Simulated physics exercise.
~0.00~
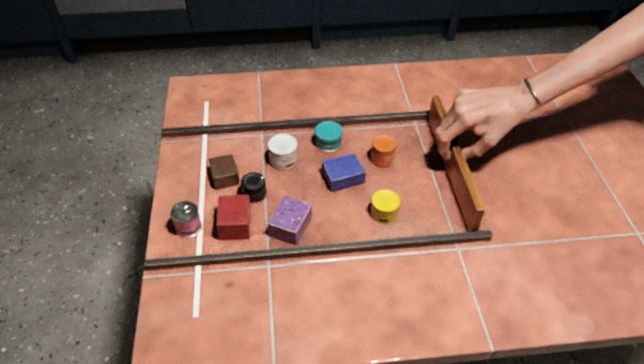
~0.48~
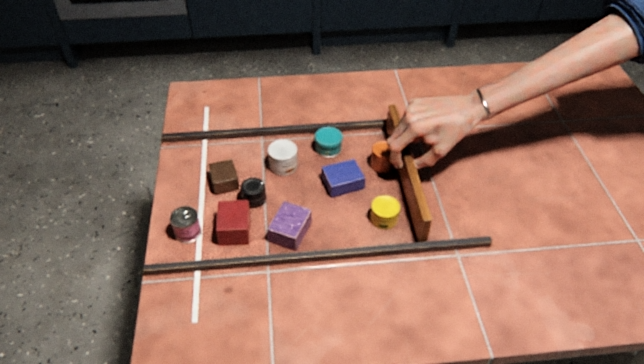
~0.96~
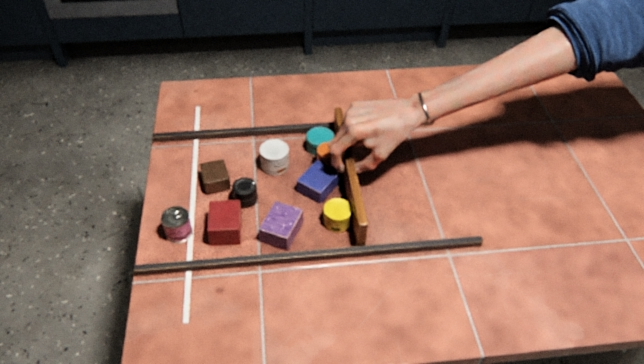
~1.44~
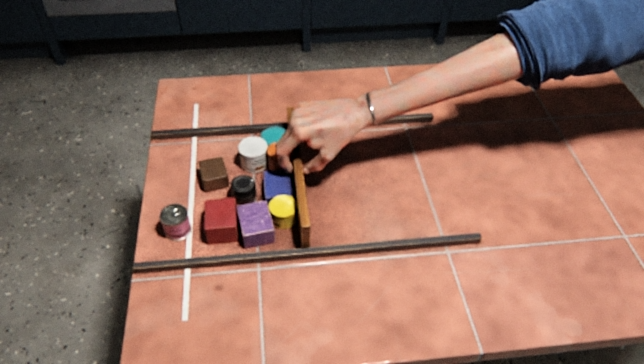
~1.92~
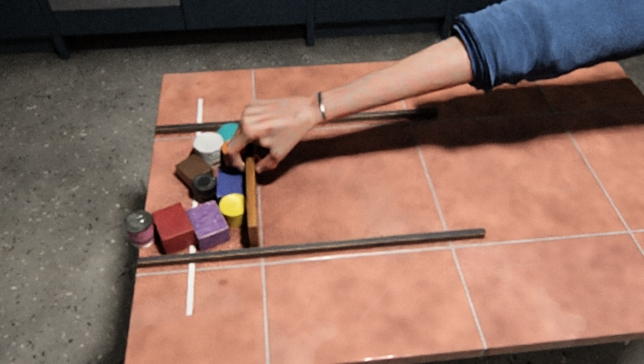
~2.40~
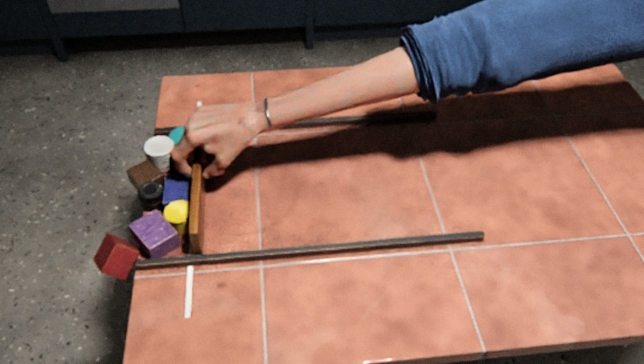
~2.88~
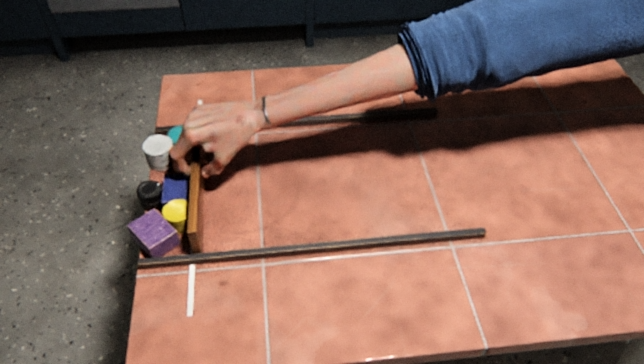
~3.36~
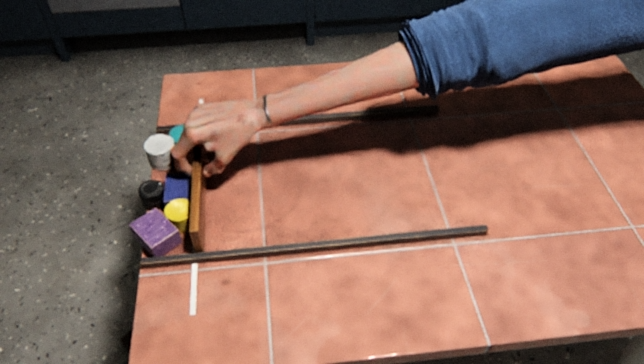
A hand slid an upright wooden board left along a tiled table, gathering small blocks and tubs into a crowd and pushing them toward the end, where the red block, brown block and pink pot went over before the board stopped at the white tape.
